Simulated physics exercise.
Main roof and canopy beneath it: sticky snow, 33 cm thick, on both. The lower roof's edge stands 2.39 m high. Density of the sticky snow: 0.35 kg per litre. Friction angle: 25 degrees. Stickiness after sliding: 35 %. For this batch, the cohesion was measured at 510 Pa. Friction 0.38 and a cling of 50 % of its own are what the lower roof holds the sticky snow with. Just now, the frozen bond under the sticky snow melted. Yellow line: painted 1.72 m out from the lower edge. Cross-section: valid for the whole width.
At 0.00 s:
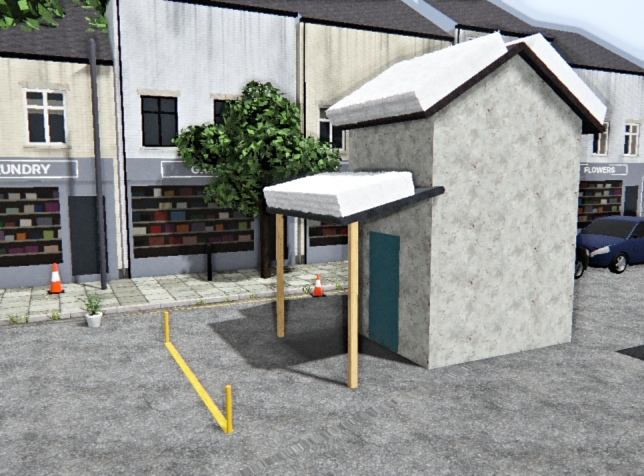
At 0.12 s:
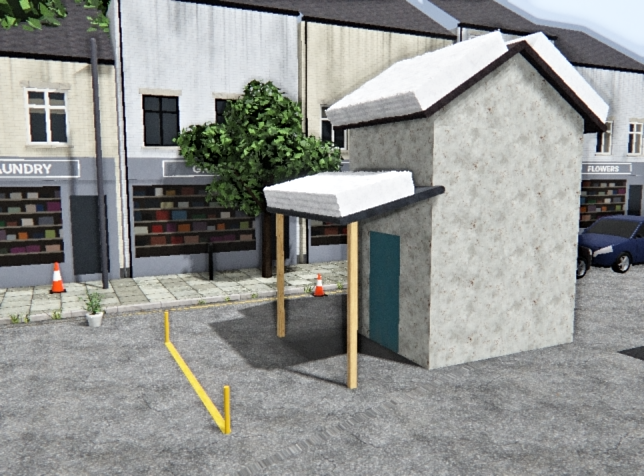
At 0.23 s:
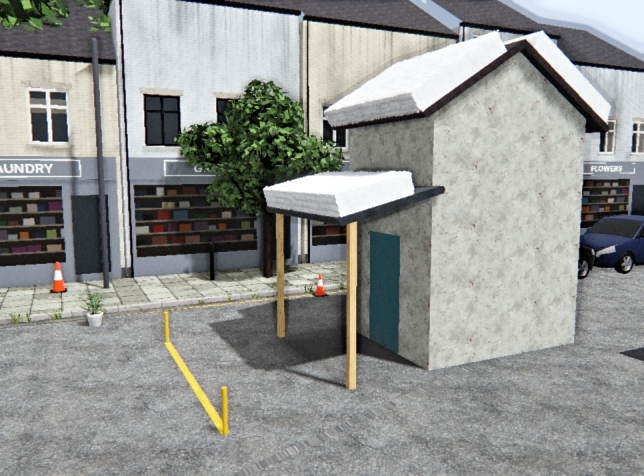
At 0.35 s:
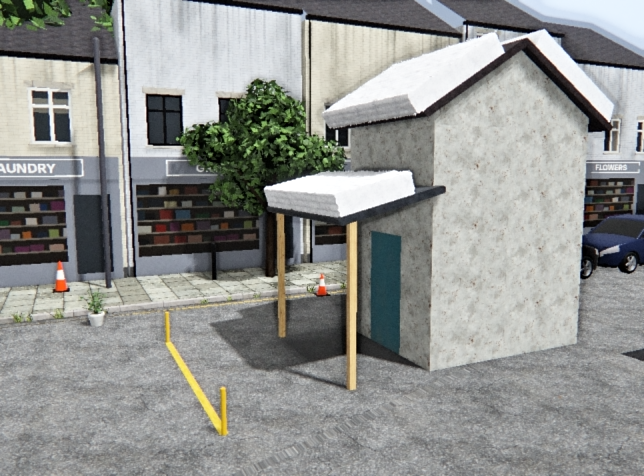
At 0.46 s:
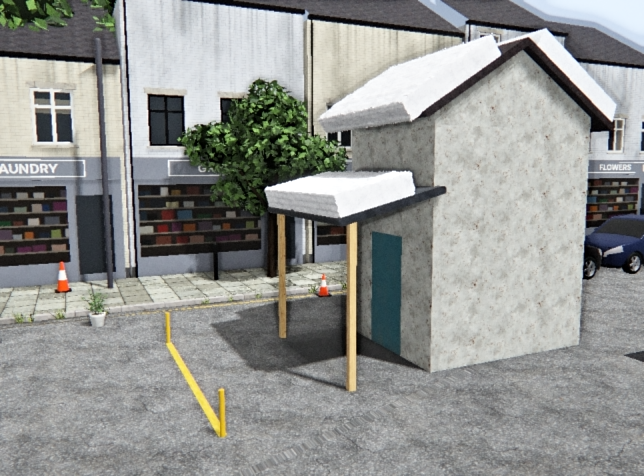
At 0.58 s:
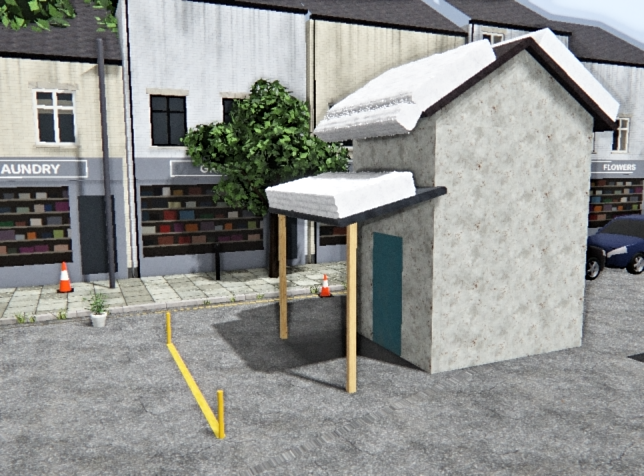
A thick white layer slides slowly left down the small building's main roof, cracking slightly.
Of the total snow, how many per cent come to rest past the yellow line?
29 per cent.
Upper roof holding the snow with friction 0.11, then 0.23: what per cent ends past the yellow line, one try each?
First try 35 per cent, second try 35 per cent.
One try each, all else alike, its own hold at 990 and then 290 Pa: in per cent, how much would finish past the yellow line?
12 %, then 30 %.
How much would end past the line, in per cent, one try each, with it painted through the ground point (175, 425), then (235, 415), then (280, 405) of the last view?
First try 18 per cent, second 35 per cent, third 55 per cent.
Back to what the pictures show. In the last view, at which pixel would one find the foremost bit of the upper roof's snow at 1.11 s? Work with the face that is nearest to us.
I'd point to around (349, 186).
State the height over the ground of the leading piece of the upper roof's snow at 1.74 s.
1.6 m or thereabouts.
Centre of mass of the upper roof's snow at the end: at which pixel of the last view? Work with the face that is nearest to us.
Roughly pixel (232, 364) on the near face.
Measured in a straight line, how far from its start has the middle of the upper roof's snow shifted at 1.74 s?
It has shifted some 3.0 m.
By 1.11 s, none is below the lower edge and 0 % is past the line.
By 1.74 s, 26 % is below the lower edge and 0 % is past the line.
By 2.37 s, 66 % is below the lower edge and 23 % is past the line.
By 3.00 s, 66 % is below the lower edge and 29 % is past the line.
By 3.20 s, at the end, 66 % is below the lower edge and 29 % is past the line.
